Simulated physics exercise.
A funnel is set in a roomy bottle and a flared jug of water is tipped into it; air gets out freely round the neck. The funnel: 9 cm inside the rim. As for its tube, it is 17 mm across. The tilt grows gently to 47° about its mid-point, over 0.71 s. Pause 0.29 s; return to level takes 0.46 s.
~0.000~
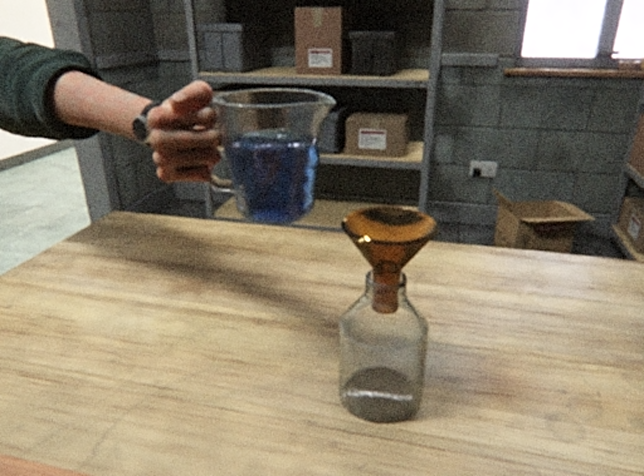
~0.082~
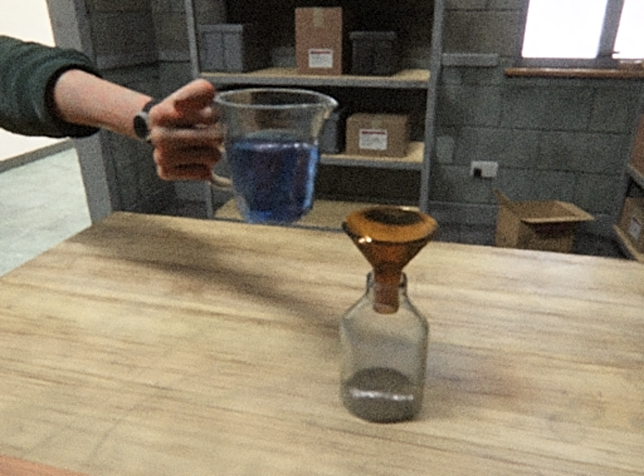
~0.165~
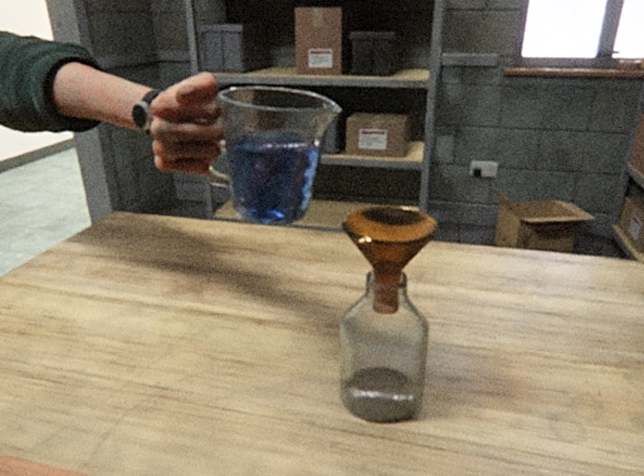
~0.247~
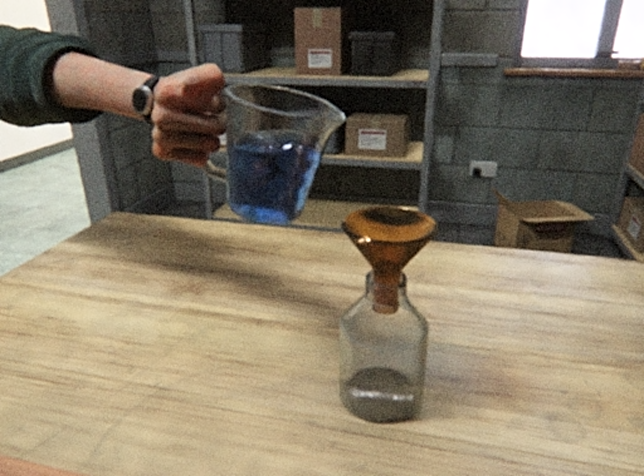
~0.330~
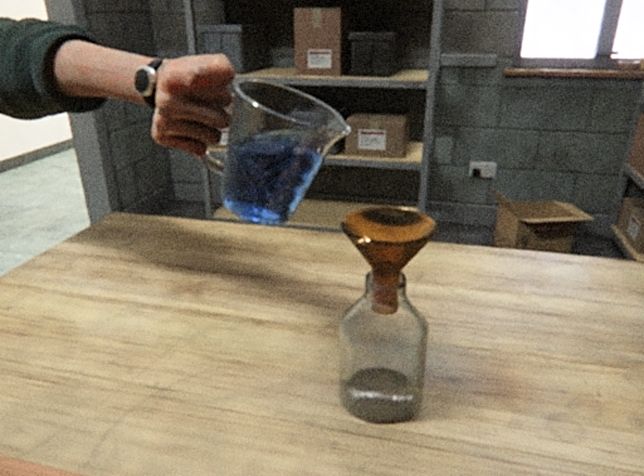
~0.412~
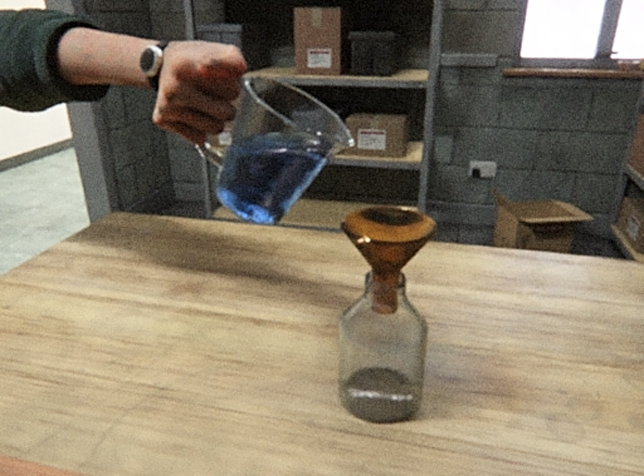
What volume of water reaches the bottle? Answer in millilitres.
Roughly 50 ml reaches it.
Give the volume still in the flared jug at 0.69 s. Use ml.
Some 400 ml are still held at that time.
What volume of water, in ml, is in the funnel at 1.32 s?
Volume held in funnel: Near 5 ml.
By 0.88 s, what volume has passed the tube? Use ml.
Roughly 10 ml.
By 0.69 s the tilt is 47° and 0 ml has passed the tube, 0 ml is in the funnel, 395 ml in the flared jug and 0 ml has missed.
By 0.88 s the tilt is 47° and 10 ml has passed the tube, 10 ml is in the funnel, 375 ml in the flared jug and 0 ml has missed.
By 1.09 s the tilt is 42° and 30 ml has passed the tube, 10 ml is in the funnel, 360 ml in the flared jug and 0 ml has missed.
By 1.32 s the tilt is 10° and 50 ml has passed the tube, 5 ml is in the funnel, 355 ml in the flared jug and 0 ml has missed.
At rest 50 ml has passed the tube, 0 ml is in the funnel, 355 ml in the flared jug and 0 ml has missed.
